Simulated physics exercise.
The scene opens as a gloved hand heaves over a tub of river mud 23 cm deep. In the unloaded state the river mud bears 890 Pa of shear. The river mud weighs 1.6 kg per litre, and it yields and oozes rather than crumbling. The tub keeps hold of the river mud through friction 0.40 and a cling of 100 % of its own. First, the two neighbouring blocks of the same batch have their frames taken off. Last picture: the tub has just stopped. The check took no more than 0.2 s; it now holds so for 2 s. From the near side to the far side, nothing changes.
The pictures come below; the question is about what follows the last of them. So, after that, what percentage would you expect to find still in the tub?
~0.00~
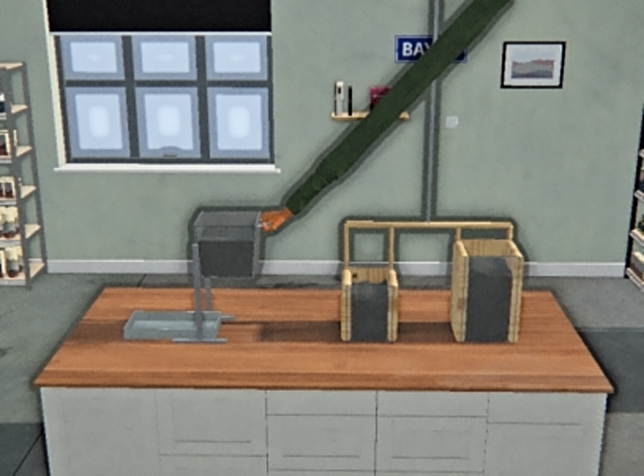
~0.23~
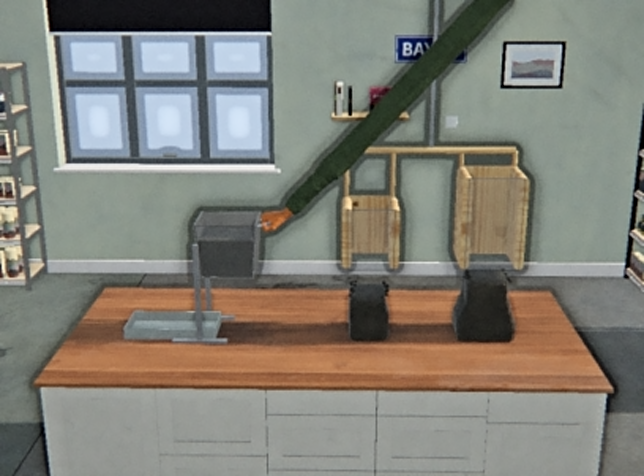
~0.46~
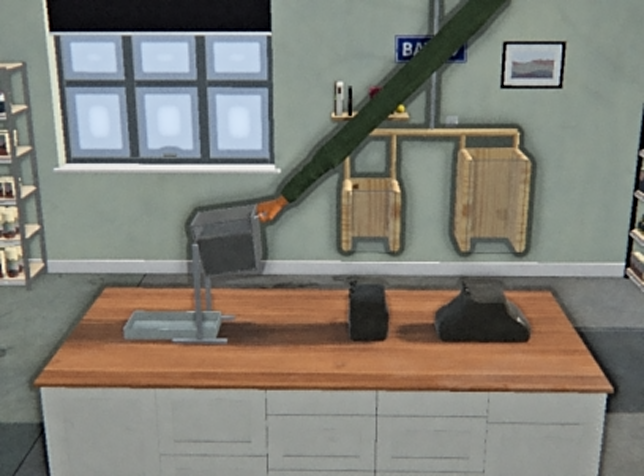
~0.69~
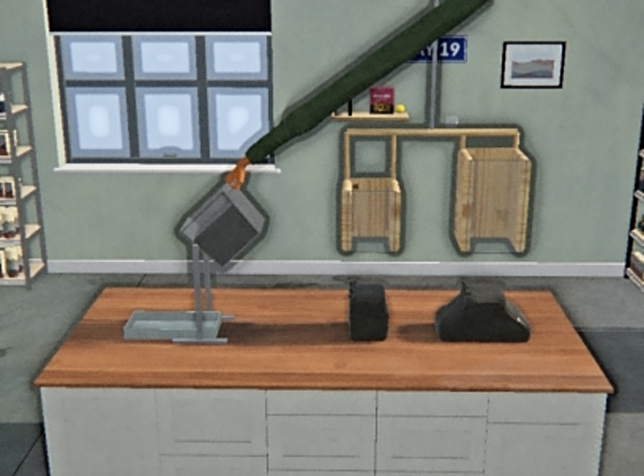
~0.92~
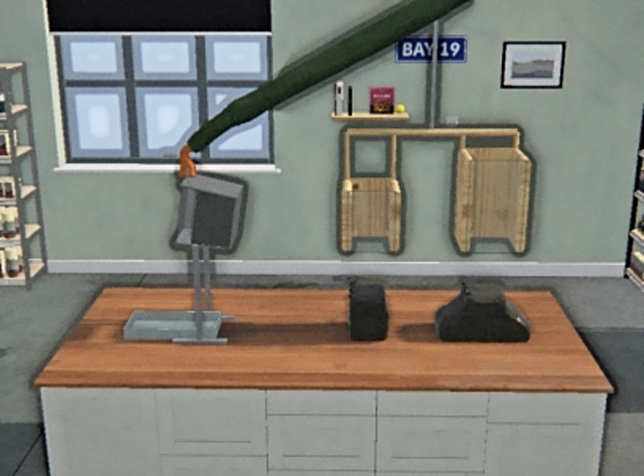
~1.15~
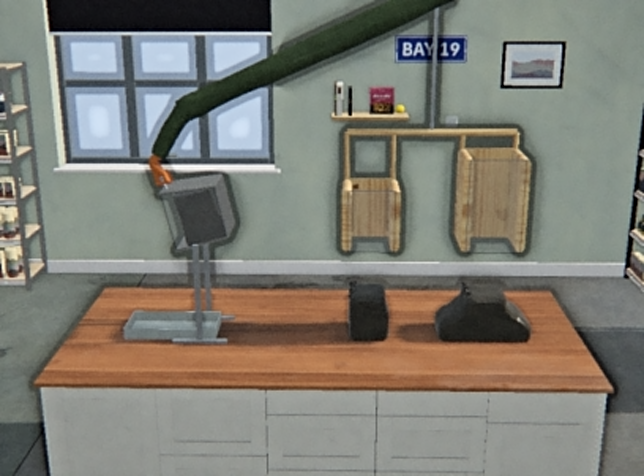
I would expect about 45 % still in the tub.
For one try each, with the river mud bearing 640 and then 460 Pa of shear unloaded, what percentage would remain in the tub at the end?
In turn about 35 %, 30 %.
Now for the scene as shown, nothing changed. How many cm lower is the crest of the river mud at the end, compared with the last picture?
Roughly 14 cm.
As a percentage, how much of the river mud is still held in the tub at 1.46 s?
Near 65 %.
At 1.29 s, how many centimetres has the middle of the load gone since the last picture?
Something like 5 cm, give or take.
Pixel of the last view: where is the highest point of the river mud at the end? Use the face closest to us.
Peak location: Approx. (204, 222).
After 1.29 s, the tub is at 102 degrees and holds 100 %.
After 1.46 s, the tub is at 102 degrees and holds 66 %.
After 1.63 s, the tub is at 102 degrees and holds 45 %.
After 1.80 s, the tub is at 102 degrees and holds 45 %.
After 3.15 s, at the end, the tub is at 102 degrees and holds 45 %.
